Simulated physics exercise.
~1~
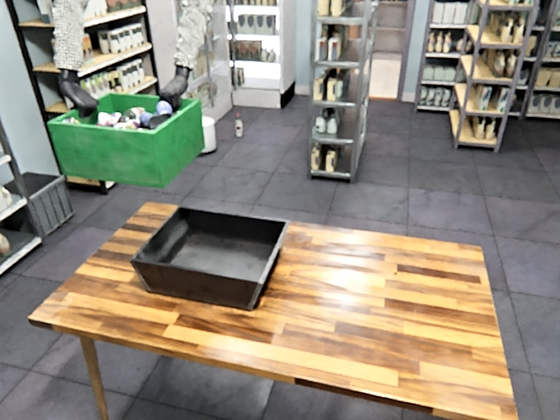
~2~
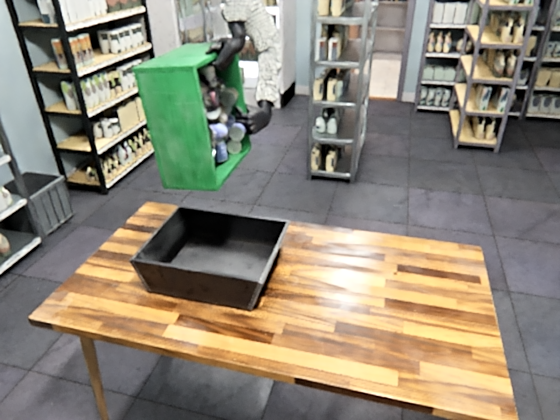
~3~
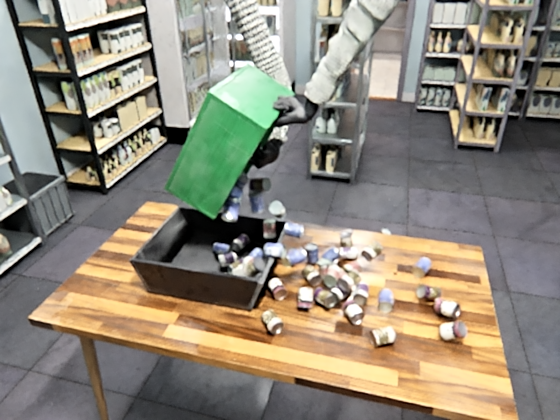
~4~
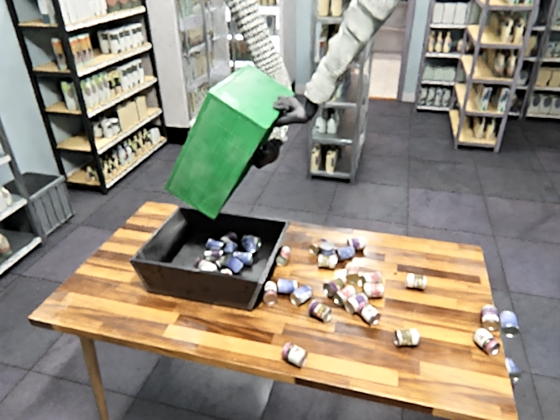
In a shop, gloved hands tip a green box, spilling tins into a tray and across the table.
